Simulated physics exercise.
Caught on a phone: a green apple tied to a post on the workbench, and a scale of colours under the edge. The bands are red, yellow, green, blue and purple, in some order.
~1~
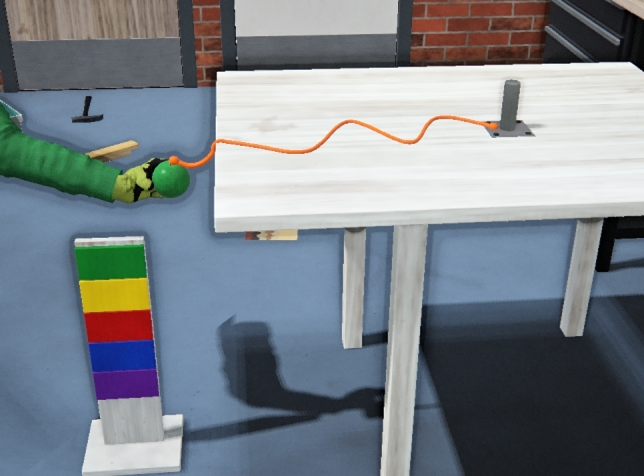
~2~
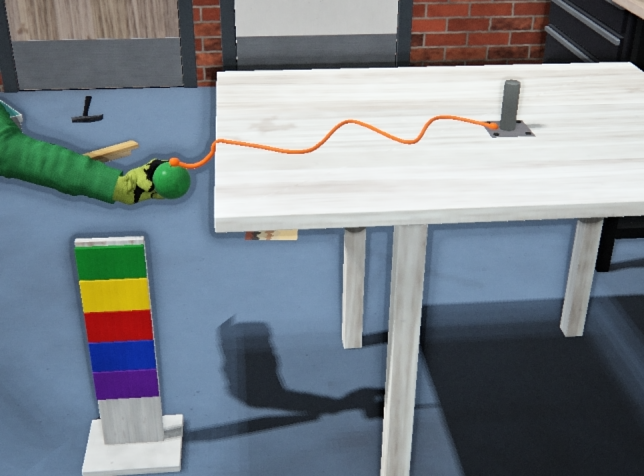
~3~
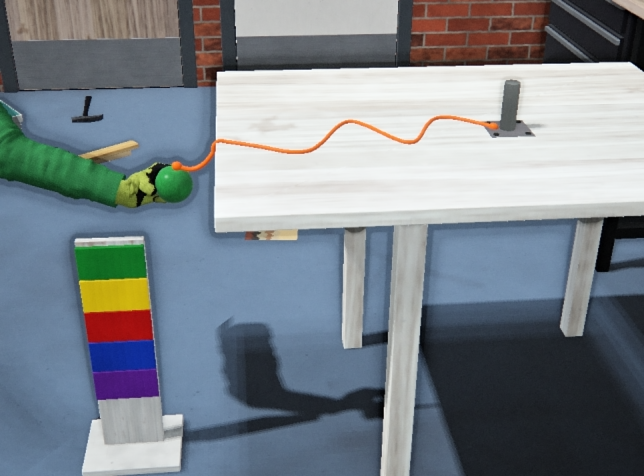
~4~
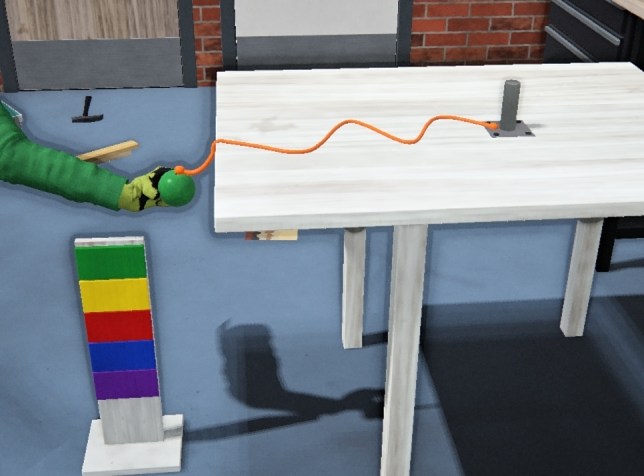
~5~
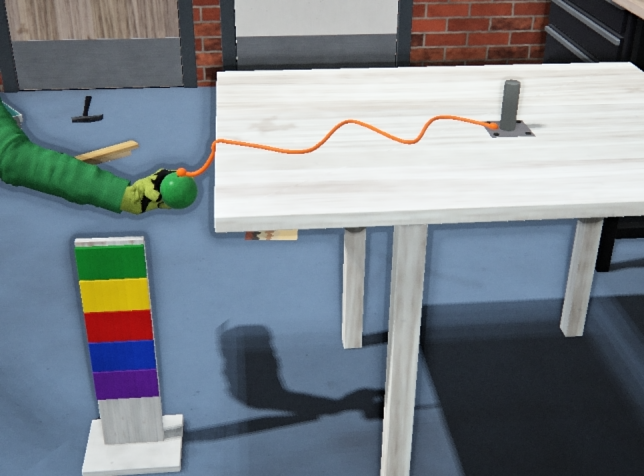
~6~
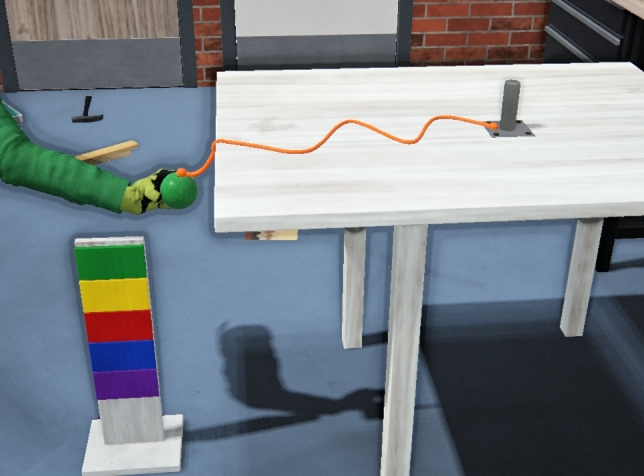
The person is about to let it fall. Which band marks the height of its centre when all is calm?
The lead holds its middle at red.
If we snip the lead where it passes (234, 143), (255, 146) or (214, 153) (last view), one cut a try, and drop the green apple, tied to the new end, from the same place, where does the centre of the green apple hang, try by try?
In that order: (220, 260), (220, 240) and (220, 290).
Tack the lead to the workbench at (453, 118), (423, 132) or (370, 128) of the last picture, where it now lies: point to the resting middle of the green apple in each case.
Near (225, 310), (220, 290) and (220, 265).
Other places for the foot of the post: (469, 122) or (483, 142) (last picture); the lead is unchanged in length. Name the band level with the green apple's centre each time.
Taking them in turn: Blue; blue.
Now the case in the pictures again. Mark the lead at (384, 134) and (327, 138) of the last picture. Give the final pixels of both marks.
The first at (321, 136), the second at (220, 142).
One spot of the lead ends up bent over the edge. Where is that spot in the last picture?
The one at (325, 140).
Early on, apple near (204, 319); level with red.
Midway, apple near (233, 322); level with red.
Finally, apple near (225, 323); level with red. At red.
